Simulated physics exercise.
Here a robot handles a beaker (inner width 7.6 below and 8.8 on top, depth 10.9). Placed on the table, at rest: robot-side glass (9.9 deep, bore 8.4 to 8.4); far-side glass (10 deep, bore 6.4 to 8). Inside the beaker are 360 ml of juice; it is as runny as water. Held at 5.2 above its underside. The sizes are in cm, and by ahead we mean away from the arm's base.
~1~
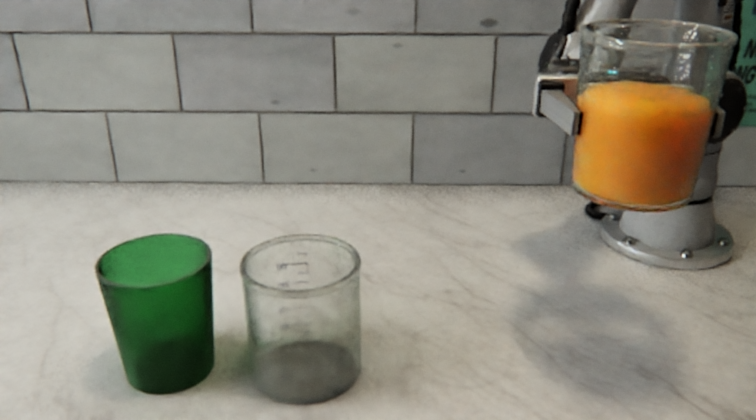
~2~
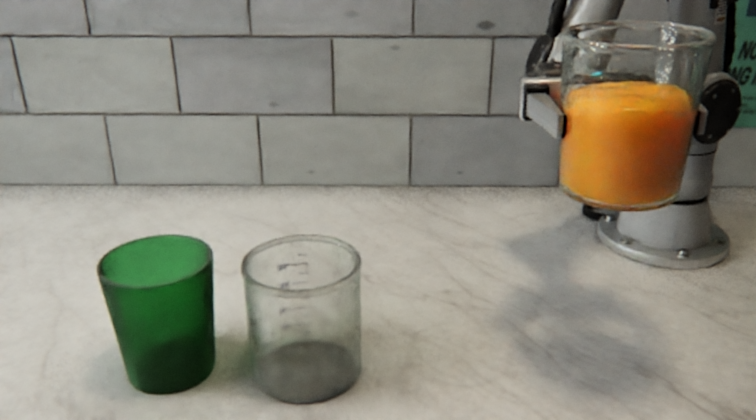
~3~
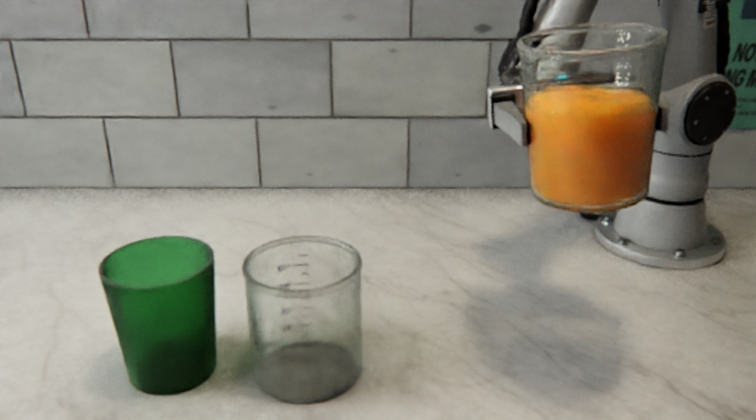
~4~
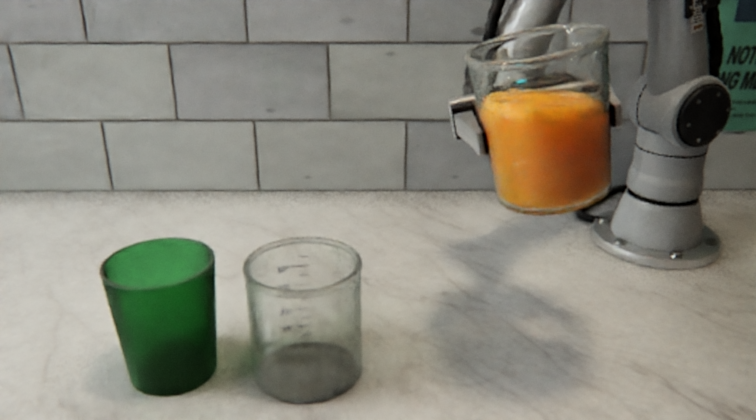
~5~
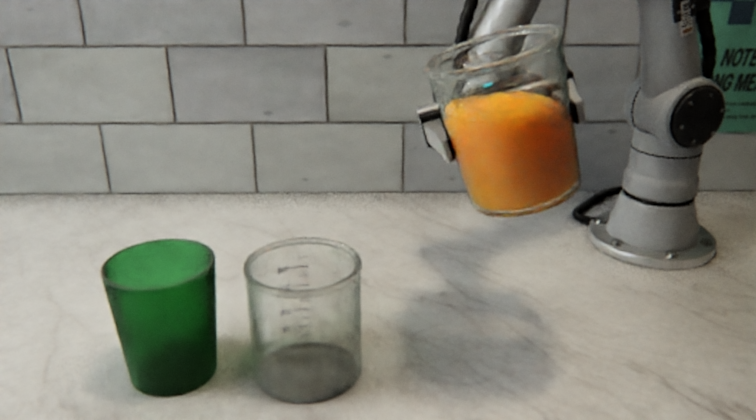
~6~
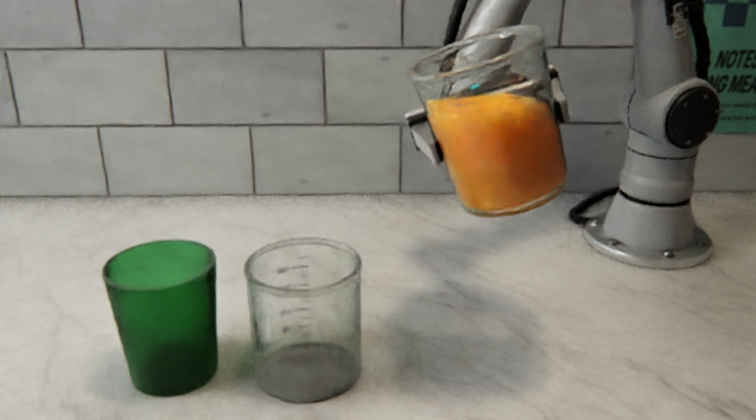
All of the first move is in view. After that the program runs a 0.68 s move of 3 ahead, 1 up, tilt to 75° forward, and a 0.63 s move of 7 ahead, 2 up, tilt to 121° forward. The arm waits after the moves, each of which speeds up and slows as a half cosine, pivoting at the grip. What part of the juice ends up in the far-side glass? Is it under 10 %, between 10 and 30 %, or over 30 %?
Under 10 %.
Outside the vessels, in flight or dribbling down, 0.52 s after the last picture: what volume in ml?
Volume outside the vessels: Near 15 ml.
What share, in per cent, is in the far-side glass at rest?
My estimate is around 0 %.
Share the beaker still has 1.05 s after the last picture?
40 per cent, roughly.
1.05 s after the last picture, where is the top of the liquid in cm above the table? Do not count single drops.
About 22 cm.
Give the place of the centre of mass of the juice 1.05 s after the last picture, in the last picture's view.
Around (329, 252).
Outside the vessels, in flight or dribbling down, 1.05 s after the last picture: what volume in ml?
30 ml.
Then, 0.52 s after the last picture, tilted 68° forward, liquid up to 24 above the table; 340 ml in the beaker, 5 ml in the robot-side glass, 15 ml in the air or running down outside.
Then, 1.05 s after the last picture, tilted 104° forward, liquid up to 30 above the table; 190 ml in the robot-side glass, 135 ml in the beaker, 30 ml in the air or running down outside.
Then, 1.51 s after the last picture, tilted 121° forward, liquid up to 39 above the table; 195 ml in the robot-side glass, 160 ml on the table or floor.
Then, 2.31 s after the last picture, tilted 121° forward, liquid up to 4 above the table; 195 ml in the robot-side glass, 160 ml on the table or floor.
Final state, 195 ml in the robot-side glass, 160 ml on the table or floor. That is 0 % in the far-side glass.
